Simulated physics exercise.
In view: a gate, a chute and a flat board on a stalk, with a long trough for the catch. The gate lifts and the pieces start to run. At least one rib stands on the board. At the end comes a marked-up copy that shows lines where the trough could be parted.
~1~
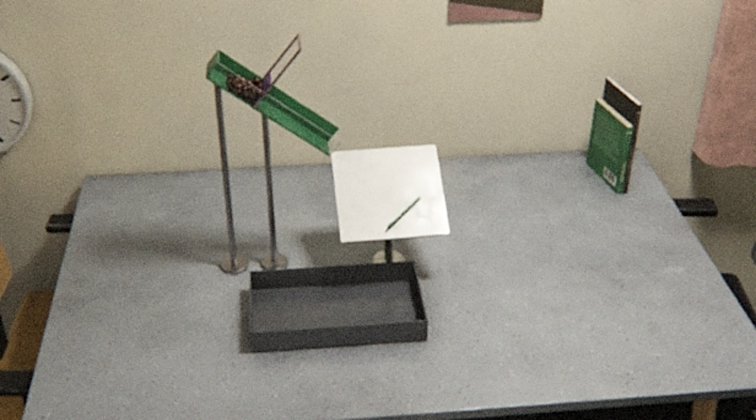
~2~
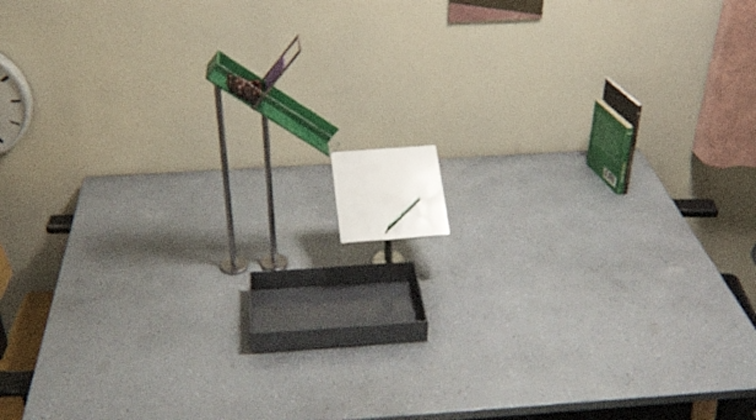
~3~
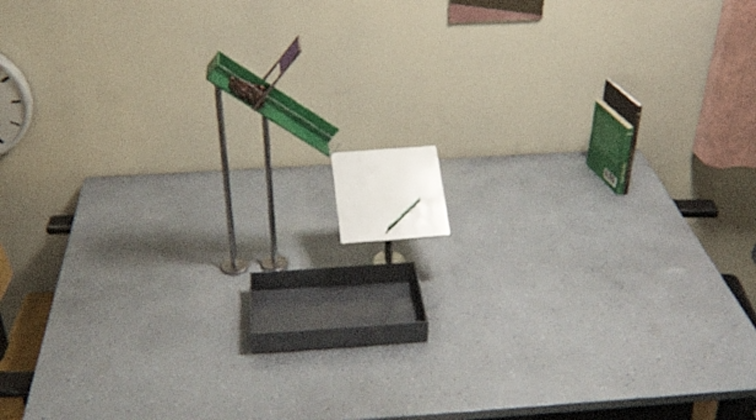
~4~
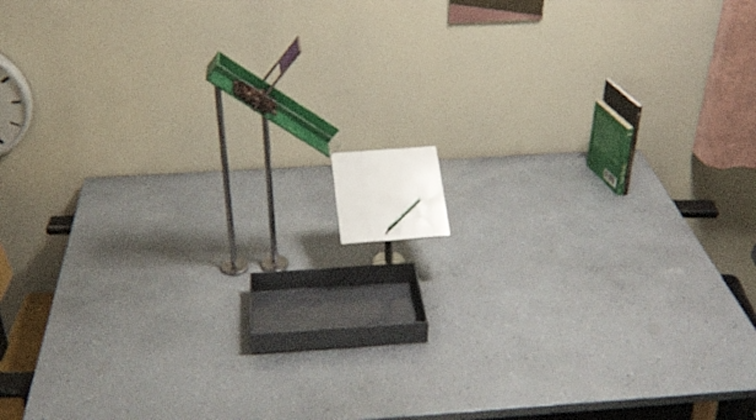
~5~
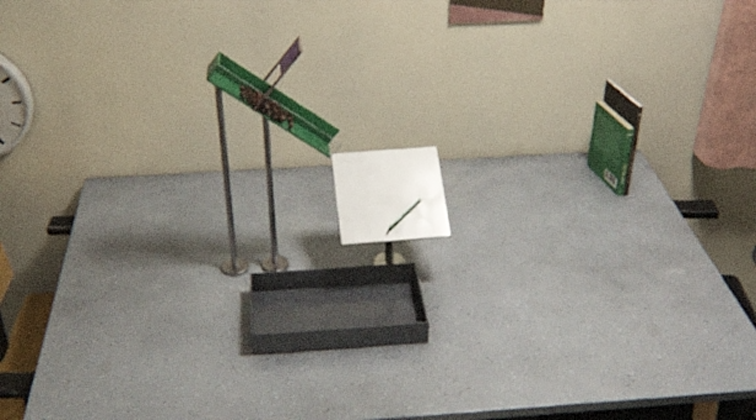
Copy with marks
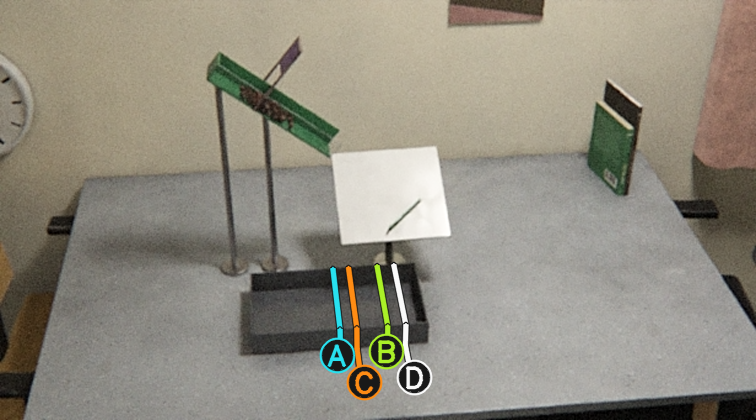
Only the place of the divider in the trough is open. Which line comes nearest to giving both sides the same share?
Line B does it best.
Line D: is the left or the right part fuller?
The left side.
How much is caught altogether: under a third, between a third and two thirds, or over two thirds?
Between a third and two thirds.
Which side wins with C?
More lands on the right.
On the marked copy, line A crosses the front rim at (339, 328); line B crosses the front rim at (387, 325); line C crosses the front rim at (356, 327); line D crosses the front rim at (405, 324).
With A, of what is caught, none on the left of the divider, all on the right.
With B, of what is caught, about half on the left of the divider, about half on the right.
With C, of what is caught, none on the left of the divider, all on the right.
With D, of what is caught, most on the left of the divider, a small part on the right.
